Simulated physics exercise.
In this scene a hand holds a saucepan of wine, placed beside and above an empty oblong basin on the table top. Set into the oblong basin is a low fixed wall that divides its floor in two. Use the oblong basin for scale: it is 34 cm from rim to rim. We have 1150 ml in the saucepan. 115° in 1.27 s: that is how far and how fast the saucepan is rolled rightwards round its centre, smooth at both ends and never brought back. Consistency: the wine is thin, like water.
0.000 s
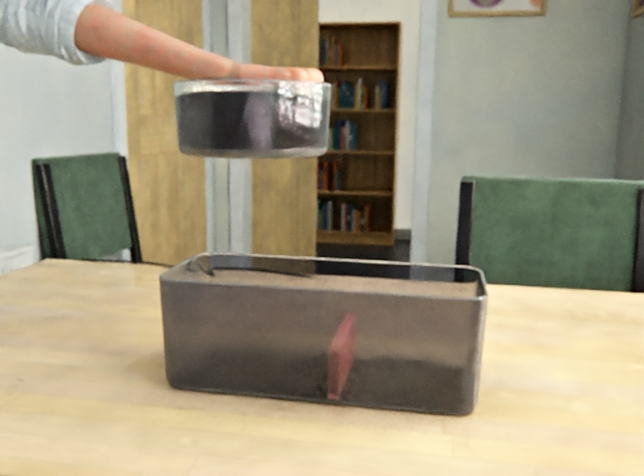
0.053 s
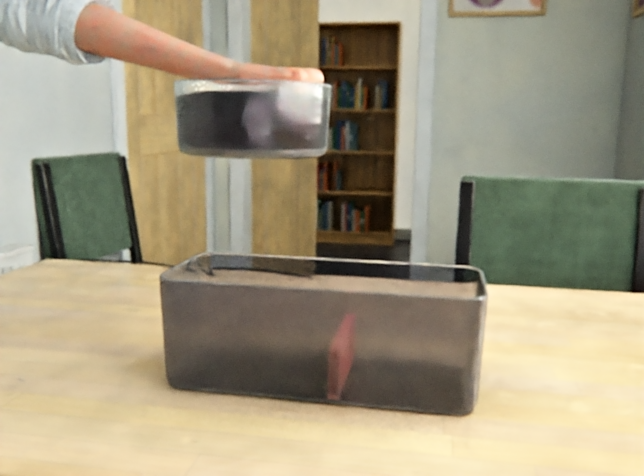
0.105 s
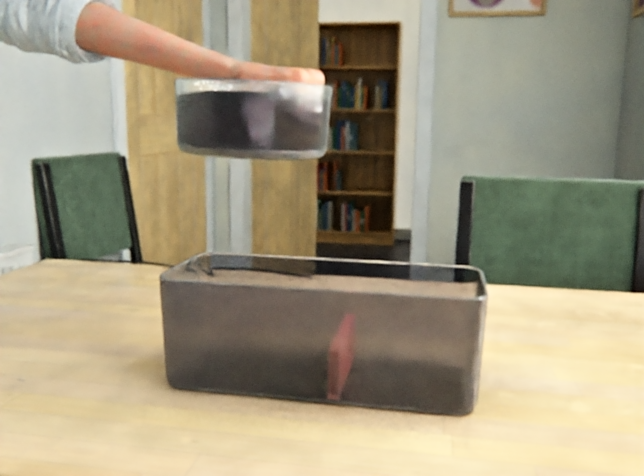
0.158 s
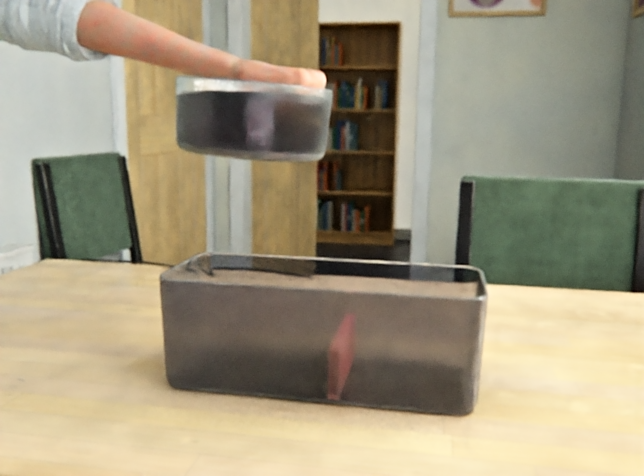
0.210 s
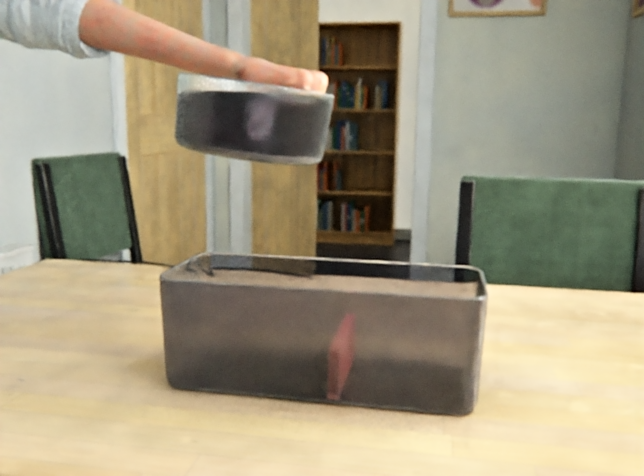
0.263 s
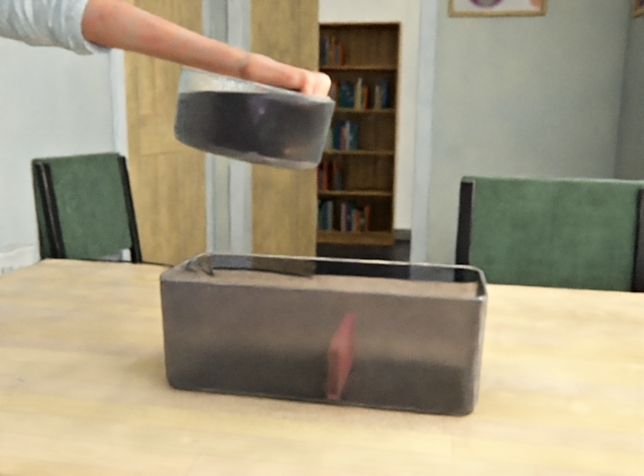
A hand reaching in from the upper left holds a clear round container of dark liquid level at first, then tilts it slightly, its right side dipping while the liquid stays inside. Below it, a smoky grey oblong basin with a reddish upright shape sits on a pale wooden table between two green chairs. The steady, near table-height view shows a room with wooden doors and a bookcase behind.
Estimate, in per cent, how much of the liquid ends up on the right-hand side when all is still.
72 %.
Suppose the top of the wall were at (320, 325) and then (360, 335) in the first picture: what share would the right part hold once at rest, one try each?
The first gives near 85 per cent and the second near 65 per cent.
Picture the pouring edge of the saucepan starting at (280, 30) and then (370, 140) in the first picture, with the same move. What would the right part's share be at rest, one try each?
Result: 60 per cent, then 80 per cent.
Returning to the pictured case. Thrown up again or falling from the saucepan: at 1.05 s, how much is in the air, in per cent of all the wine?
Estimated airborne part: Roughly 8 per cent.
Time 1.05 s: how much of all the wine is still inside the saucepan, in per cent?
Around 5 in a hundred.
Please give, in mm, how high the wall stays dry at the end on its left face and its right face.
The left side gives some 42 mm, the right side some 6 mm.
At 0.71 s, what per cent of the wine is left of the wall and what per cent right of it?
1 per cent left and 18 right, roughly.
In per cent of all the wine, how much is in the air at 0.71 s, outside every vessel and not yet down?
Roughly 38 percent.
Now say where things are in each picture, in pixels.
It leans 0°; its right rim is at (328, 87); the wine meets the walls at (186, 95) and (326, 97); the oblong basin's rim runs from (180, 266) to (484, 284); the wall's top is at (343, 331), in the first picture.
It leans 0°; its right rim is at (328, 88); the wine meets the walls at (186, 95) and (327, 97), in the second picture.
It leans 2°; its right rim is at (329, 90); the wine meets the walls at (187, 95) and (328, 98), in the third picture.
It leans 4°; its right rim is at (330, 93); the wine meets the walls at (188, 94) and (328, 99), in the fourth picture.
It leans 8°; its right rim is at (331, 98); the wine meets the walls at (188, 95) and (330, 99), in the fifth picture.
It leans 12°; its right rim is at (332, 104); the wine meets the walls at (189, 95) and (332, 100), in the sixth picture.
Then, 0.71 s in, the tilt is 69° and 43 per cent is still to pour, 1 is left of the wall and 18 right of it.
Then, 1.05 s in, the tilt is 106° and 5 per cent is still to pour, 12 is left of the wall and 74 right of it.
Then, 1.39 s in, the tilt is 115° and 0 per cent is still to pour, 24 is left of the wall and 74 right of it.
Then, 1.77 s in, the tilt is 115° and 0 per cent is still to pour, 26 is left of the wall and 73 right of it.
Finally, 26 per cent lies left of the wall, 72 right of it and 2 outside.
